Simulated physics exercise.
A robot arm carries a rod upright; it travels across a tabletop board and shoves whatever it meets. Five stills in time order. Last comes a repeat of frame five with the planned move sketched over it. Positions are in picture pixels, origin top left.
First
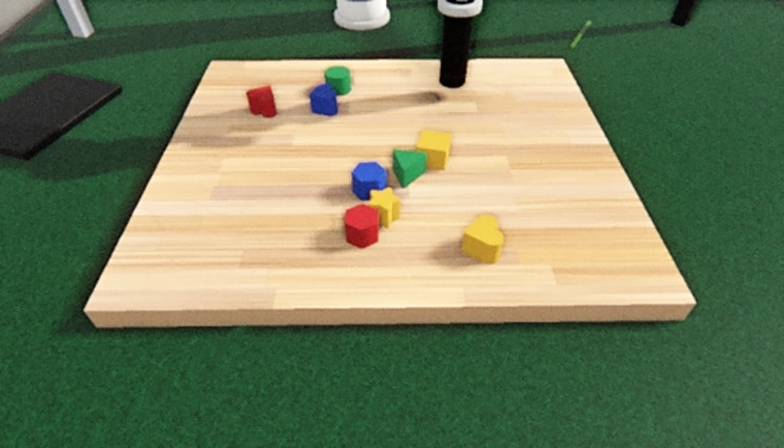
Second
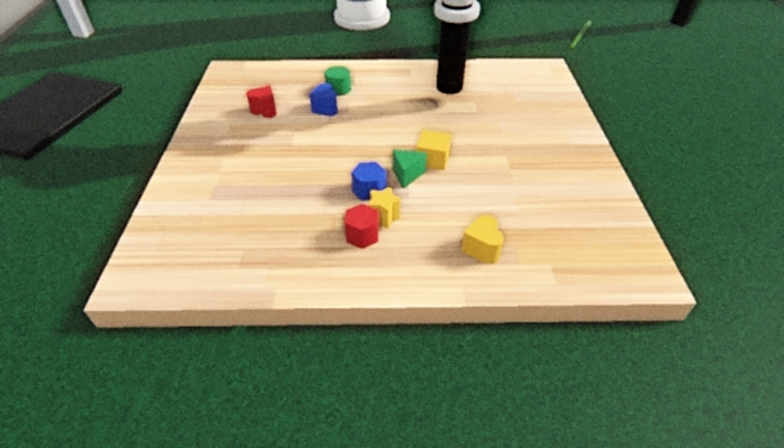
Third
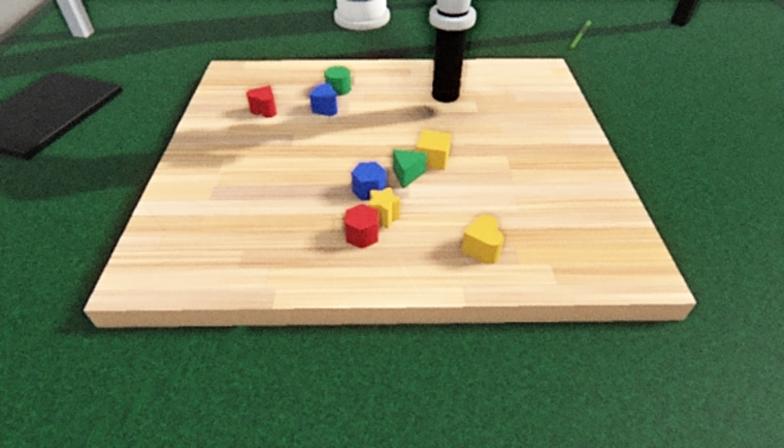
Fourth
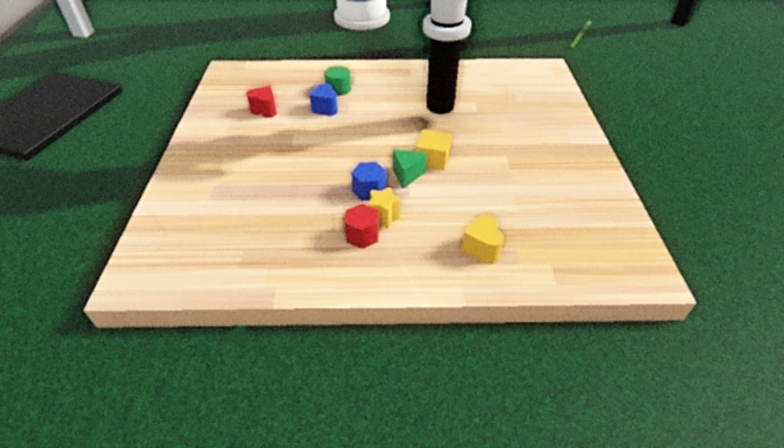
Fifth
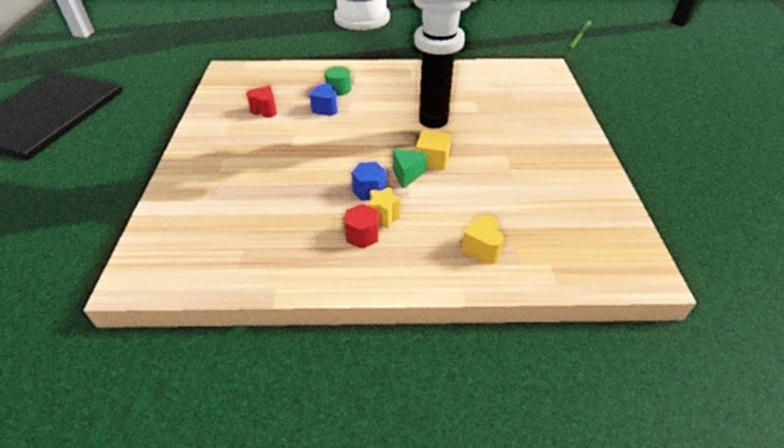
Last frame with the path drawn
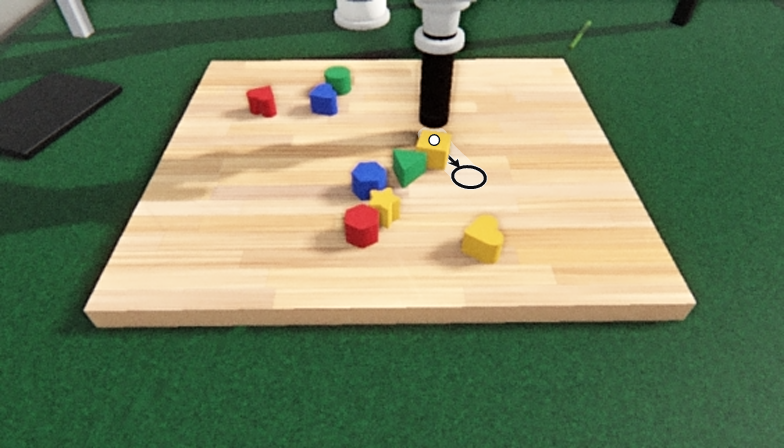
A black rod moves slowly toward the yellow block across a wooden board holding colored blocks.
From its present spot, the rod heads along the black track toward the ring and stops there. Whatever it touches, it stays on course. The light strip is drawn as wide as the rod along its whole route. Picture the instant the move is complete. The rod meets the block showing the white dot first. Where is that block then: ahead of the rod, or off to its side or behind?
By the time the path ends, the block showing the white dot has slid off to the side or behind.
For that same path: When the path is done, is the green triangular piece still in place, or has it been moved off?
Moved off its spot.
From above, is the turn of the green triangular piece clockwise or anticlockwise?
It twists clockwise.
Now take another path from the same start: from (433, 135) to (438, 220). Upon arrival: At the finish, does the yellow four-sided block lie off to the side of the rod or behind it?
That would be a no.
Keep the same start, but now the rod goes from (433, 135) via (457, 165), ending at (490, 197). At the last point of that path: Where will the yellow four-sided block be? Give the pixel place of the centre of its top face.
For the centre of its top, I'd go with (441, 165).
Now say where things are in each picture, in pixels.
Rod's lower end at (452, 82); green triangular piece at (408, 157); yellow four-sided block at (434, 140), in the first frame.
Rod at (449, 88); blocks still, in the second frame.
Rod at (445, 96); blocks still, in the third frame.
Rod at (440, 107); blocks still, in the fourth frame.
Rod at (433, 121); green triangular piece at (408, 157); yellow four-sided block at (434, 140), in the fifth frame.
Drawn move, from (433, 135) via (447, 155), ending at (469, 177); the dot is on the yellow four-sided block.
The first path, step by step. One third of the way, rod at (442, 135); green triangular piece at (408, 158); yellow four-sided block at (436, 148).
Two thirds of the way, rod at (456, 149); green triangular piece at (407, 162), turned 40° clockwise; yellow four-sided block at (441, 161), turned 35° clockwise.
At the end, rod at (471, 163); green triangular piece at (407, 163), turned 45° clockwise; yellow four-sided block at (441, 165), turned 45° clockwise.
